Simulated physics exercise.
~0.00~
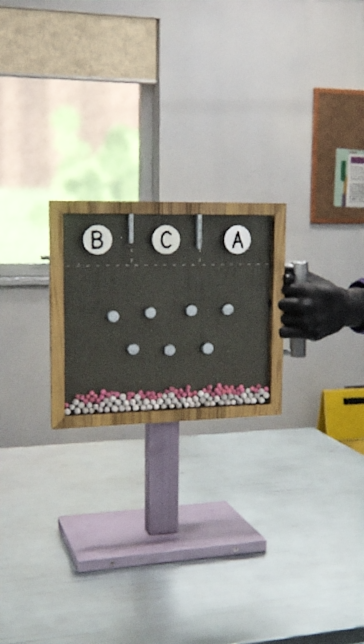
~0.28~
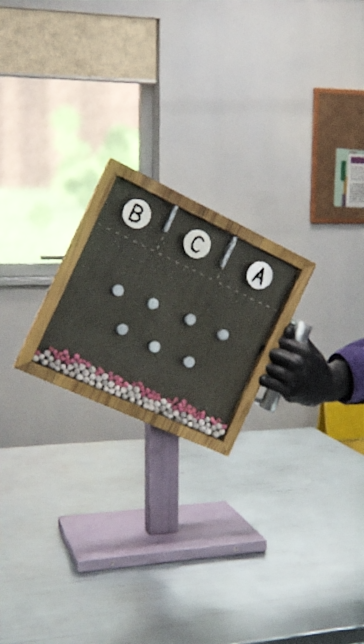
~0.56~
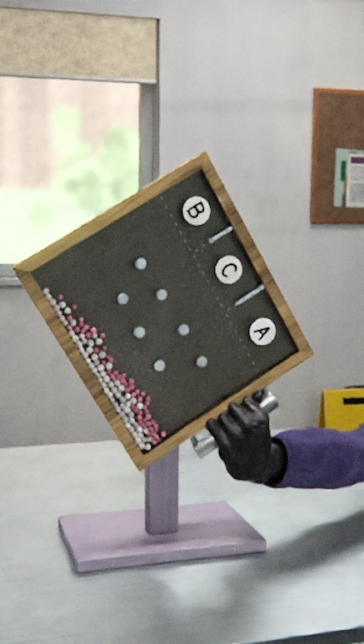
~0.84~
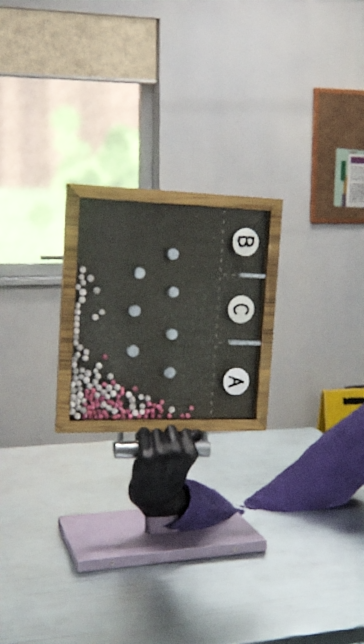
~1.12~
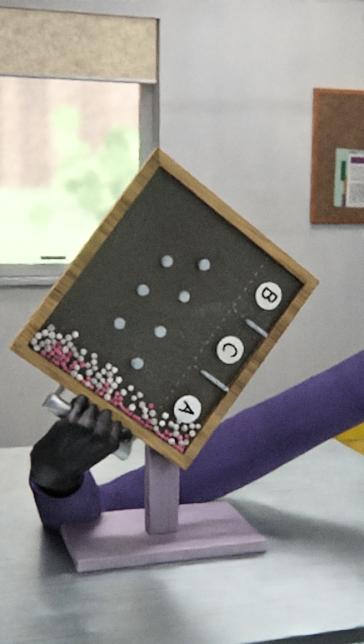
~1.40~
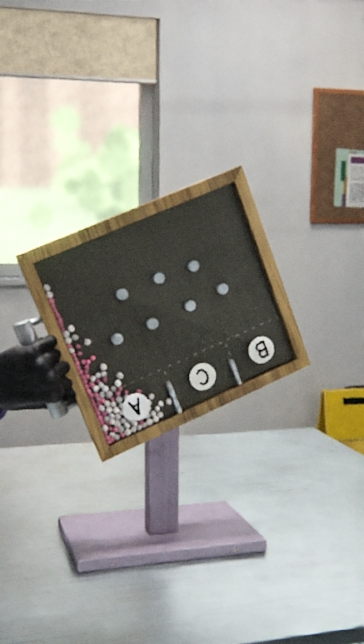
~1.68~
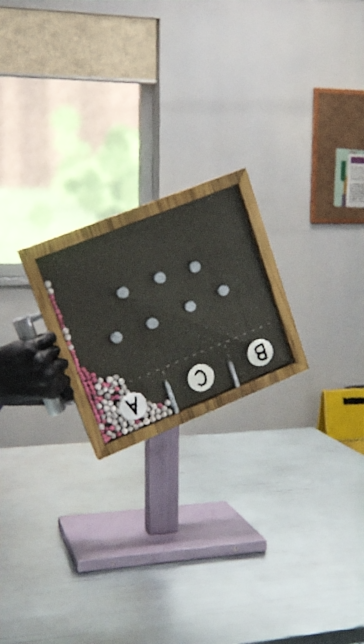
In a plain room with a window and a corkboard, a square, wood-framed case with a dark panel stands on a purple stand, pink and white pills lying along its bottom. A black-gloved hand grips the handle at its right and turns the case clockwise. The pills stay banked against the tilting edge, then tumble and spread as it passes onto its side. The purple-sleeved arm carries the handle beneath and up the left, and pills slide toward pocket A. The case stops nearly upside down, with most pills heaped in A, others along the left wall, and B and C empty.
